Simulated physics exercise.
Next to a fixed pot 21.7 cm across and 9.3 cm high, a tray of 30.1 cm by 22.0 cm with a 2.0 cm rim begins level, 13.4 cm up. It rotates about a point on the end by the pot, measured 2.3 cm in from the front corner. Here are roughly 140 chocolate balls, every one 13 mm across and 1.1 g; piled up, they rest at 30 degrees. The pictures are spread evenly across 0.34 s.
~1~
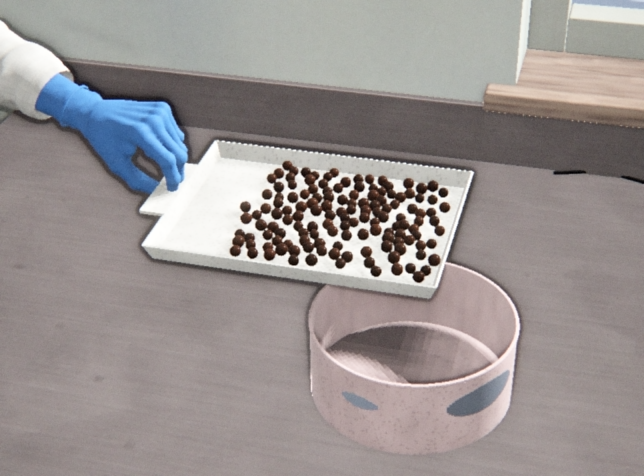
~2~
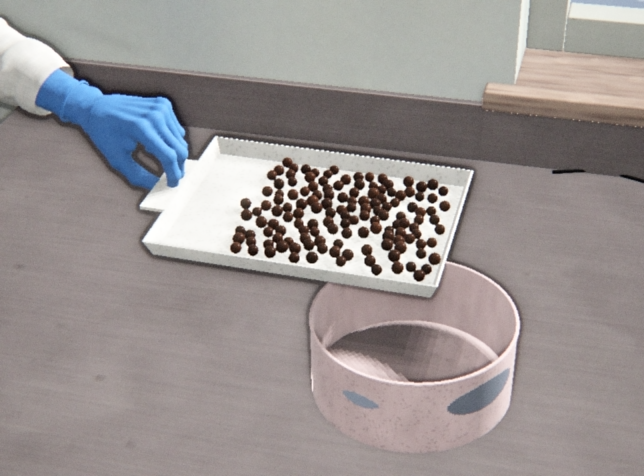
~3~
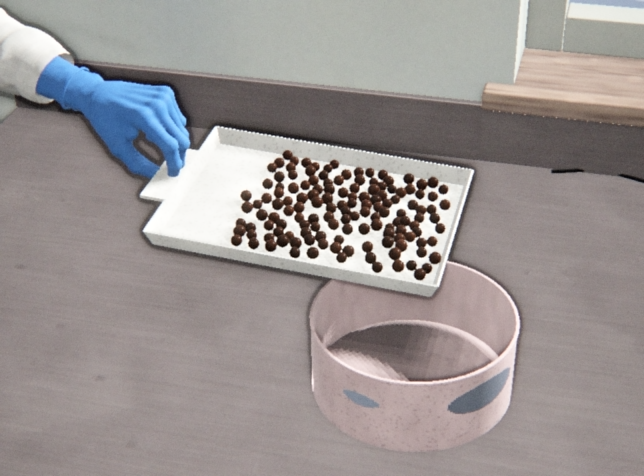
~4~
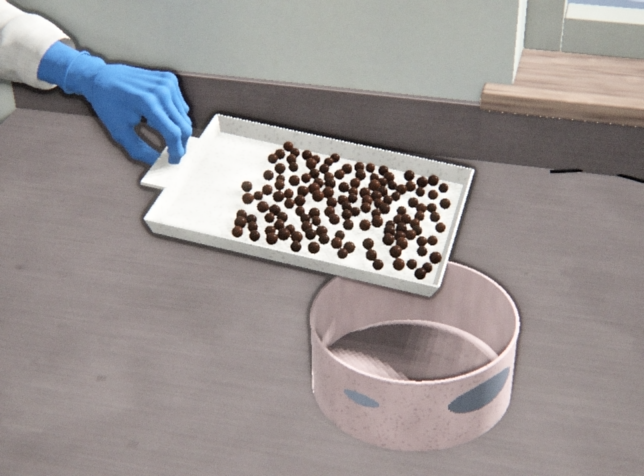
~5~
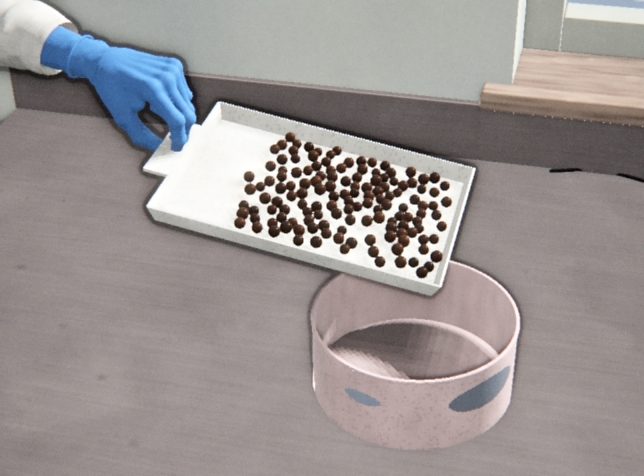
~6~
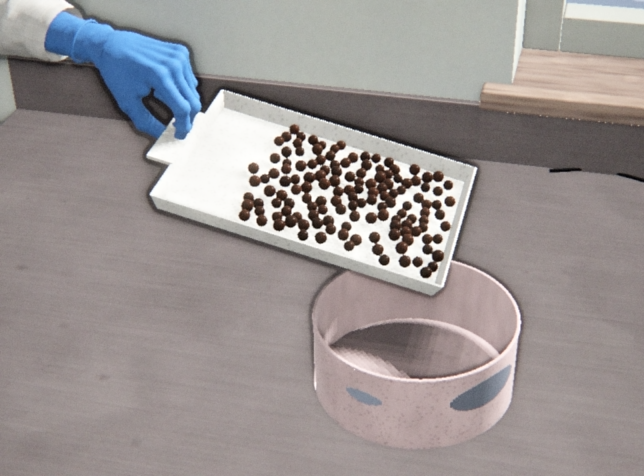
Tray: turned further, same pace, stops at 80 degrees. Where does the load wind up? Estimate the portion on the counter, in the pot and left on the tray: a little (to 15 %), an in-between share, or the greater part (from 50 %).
Counter: An in-between share; pot: The greater part; tray: A little.
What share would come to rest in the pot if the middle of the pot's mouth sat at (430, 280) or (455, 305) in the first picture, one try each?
Estimates: 80 % and 85 %, in that order.
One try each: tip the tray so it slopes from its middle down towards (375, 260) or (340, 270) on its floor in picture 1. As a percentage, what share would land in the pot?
100 and 95 %.
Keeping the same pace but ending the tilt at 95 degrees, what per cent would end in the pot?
In that case it comes to about 60 in a hundred.
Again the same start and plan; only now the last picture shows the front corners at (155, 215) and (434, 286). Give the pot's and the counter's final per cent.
Split: Pot = 95, counter = 5.
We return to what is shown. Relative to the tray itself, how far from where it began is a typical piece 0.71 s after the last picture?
Displacement on the tray: Roughly 7 cm.
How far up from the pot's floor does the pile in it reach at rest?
Roughly 2.5 cm up.
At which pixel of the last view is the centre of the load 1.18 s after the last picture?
My estimate is roughly (456, 221).
Then, 0.71 s after the last picture, tilt 44 degrees; the tray holds 100 %, the pot 0 %.
Then, 1.18 s after the last picture, tilt 65 degrees; the tray holds 85 %, the pot 5 %.
Then, 1.72 s after the last picture, tilt 80 degrees; the tray holds 5 %, the pot 50 %.
In the end, counter 40 %, pot 60 %, tray 0 %.
